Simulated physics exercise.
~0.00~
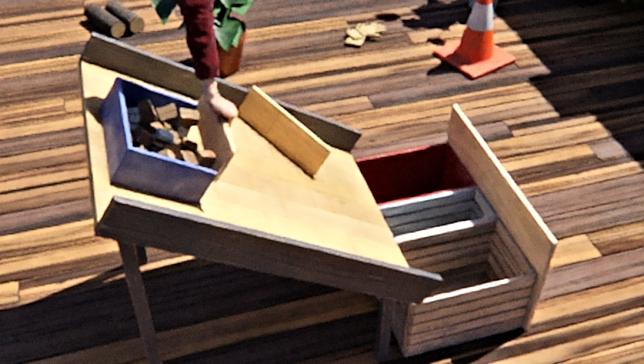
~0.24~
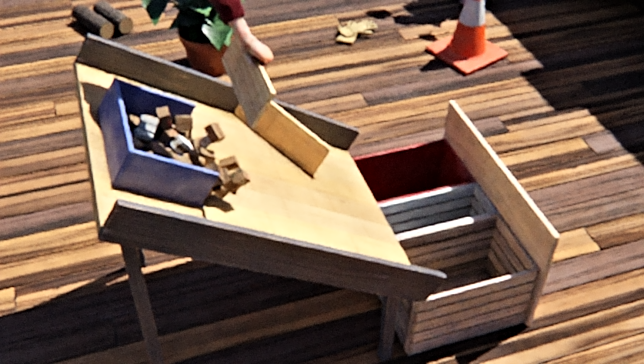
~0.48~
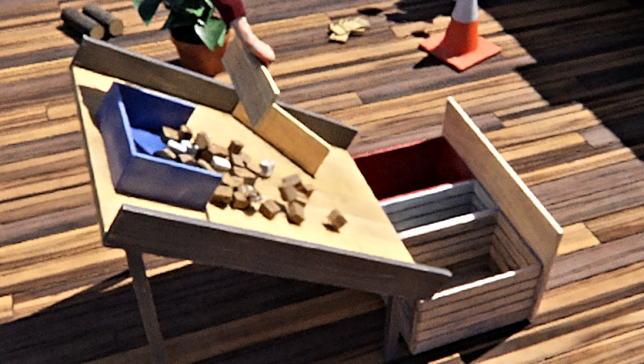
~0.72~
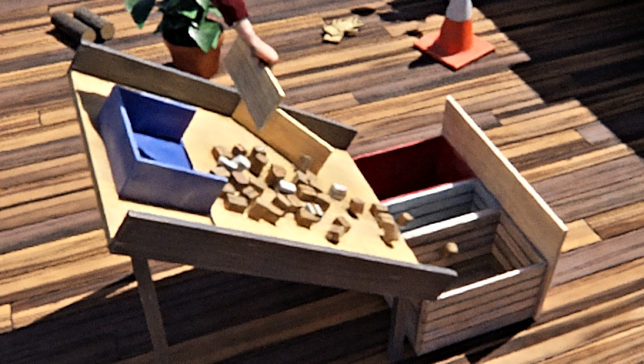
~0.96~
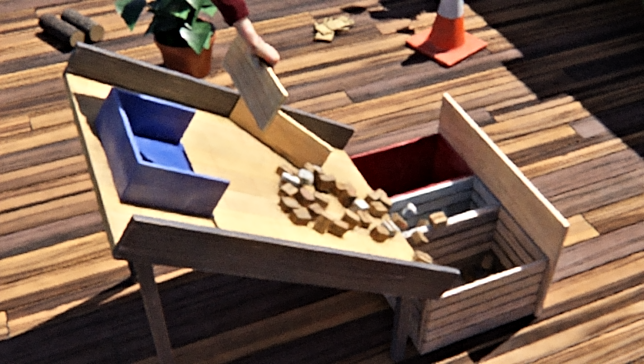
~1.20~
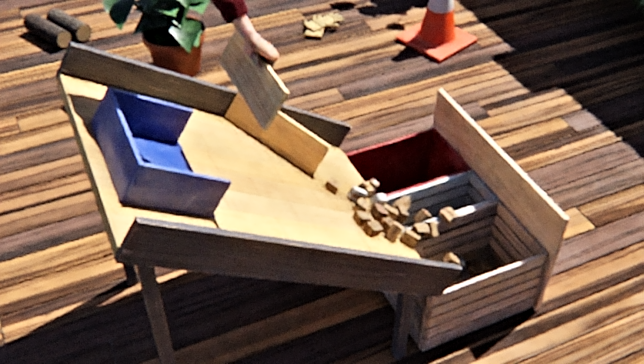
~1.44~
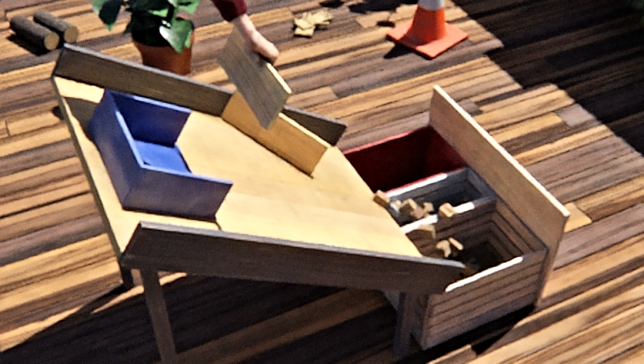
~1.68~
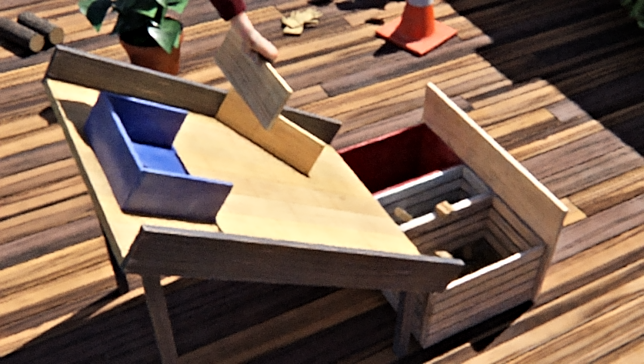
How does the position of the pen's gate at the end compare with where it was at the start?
At the start the gate stands at the open side of the blue pen, holding the blocks in. By the end it is higher and further right, held leaning in the hand by the angled board, well clear of the pen.
